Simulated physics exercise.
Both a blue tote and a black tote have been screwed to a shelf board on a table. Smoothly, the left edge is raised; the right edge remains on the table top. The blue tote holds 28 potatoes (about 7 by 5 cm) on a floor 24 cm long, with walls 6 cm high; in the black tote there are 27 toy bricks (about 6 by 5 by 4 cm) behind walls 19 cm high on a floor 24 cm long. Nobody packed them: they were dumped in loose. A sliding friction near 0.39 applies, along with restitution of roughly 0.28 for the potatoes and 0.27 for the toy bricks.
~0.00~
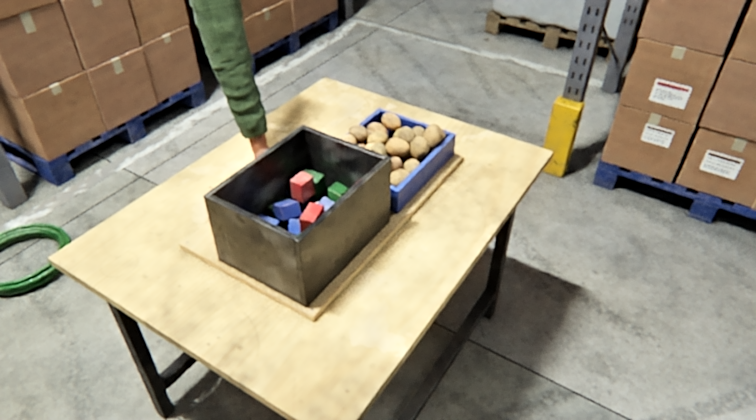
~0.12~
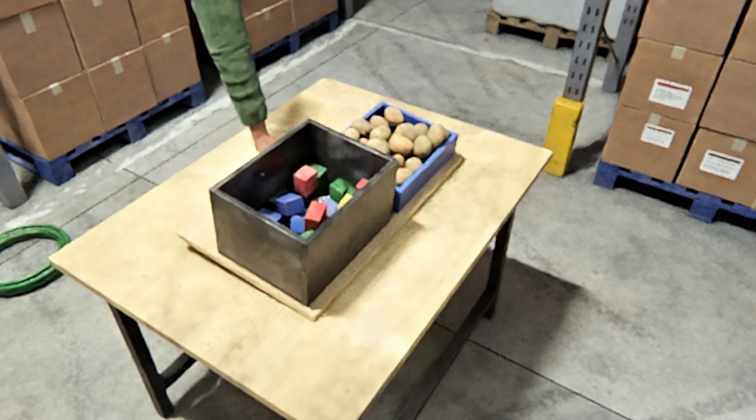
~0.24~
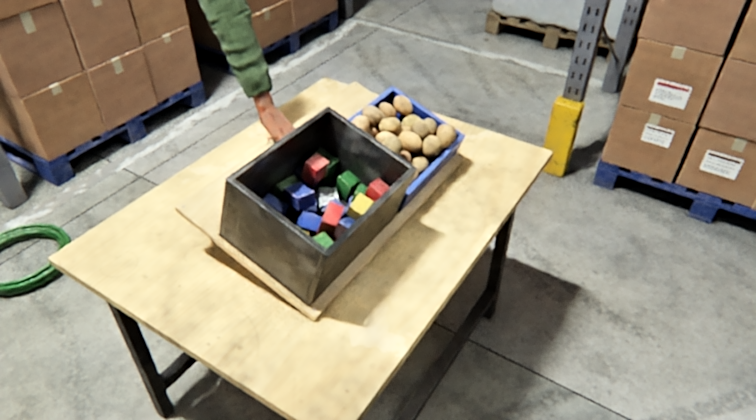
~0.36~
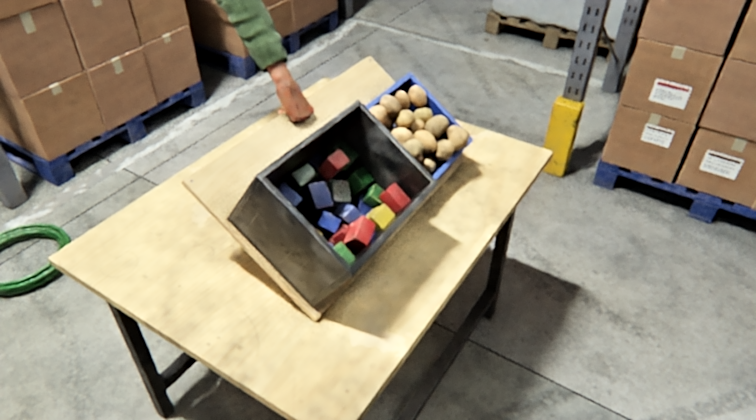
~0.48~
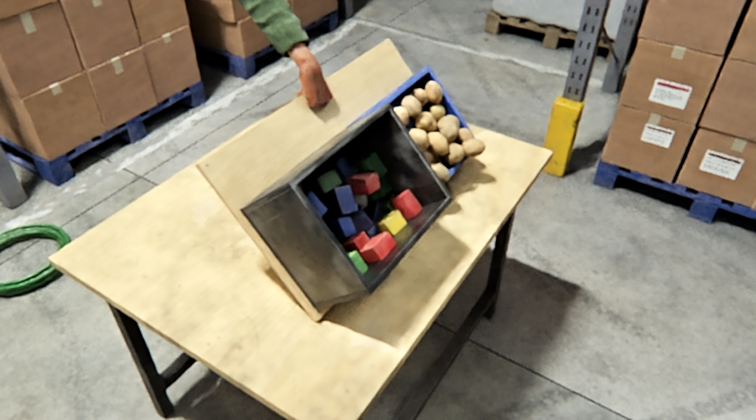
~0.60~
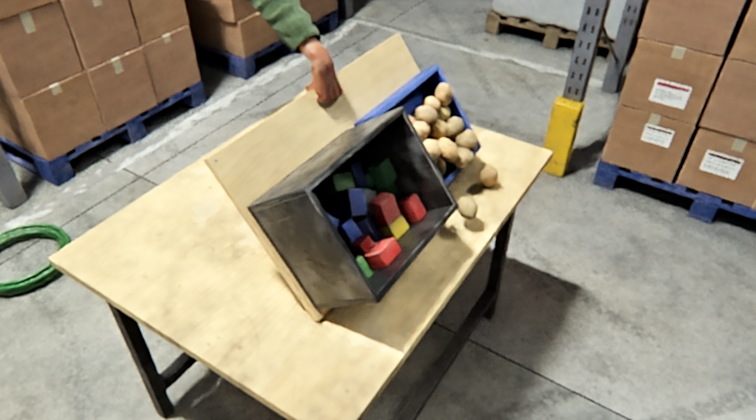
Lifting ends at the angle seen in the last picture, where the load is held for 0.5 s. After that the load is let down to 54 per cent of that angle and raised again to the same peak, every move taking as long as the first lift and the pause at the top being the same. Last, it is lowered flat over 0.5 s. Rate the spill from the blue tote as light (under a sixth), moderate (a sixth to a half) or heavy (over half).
Moderate.
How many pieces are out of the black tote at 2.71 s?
Black tote - close to 0.
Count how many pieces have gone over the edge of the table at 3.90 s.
I'd put the number around 8.
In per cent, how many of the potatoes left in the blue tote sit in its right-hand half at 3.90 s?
Share in that half: Close to 60 %.
After 1.13 s, tilt 53°; 10 of 28 out of the blue tote and 0 of 27 out of the black tote.
After 1.79 s, tilt 30°; 11 of 28 out of the blue tote and 0 of 27 out of the black tote.
After 2.71 s, tilt 53°; 11 of 28 out of the blue tote and 0 of 27 out of the black tote.
Outcome (at 3.90 s), 11 of 28 out of the blue tote and 0 of 27 out of the black tote. Asked share, 11 of 28, 39 per cent.
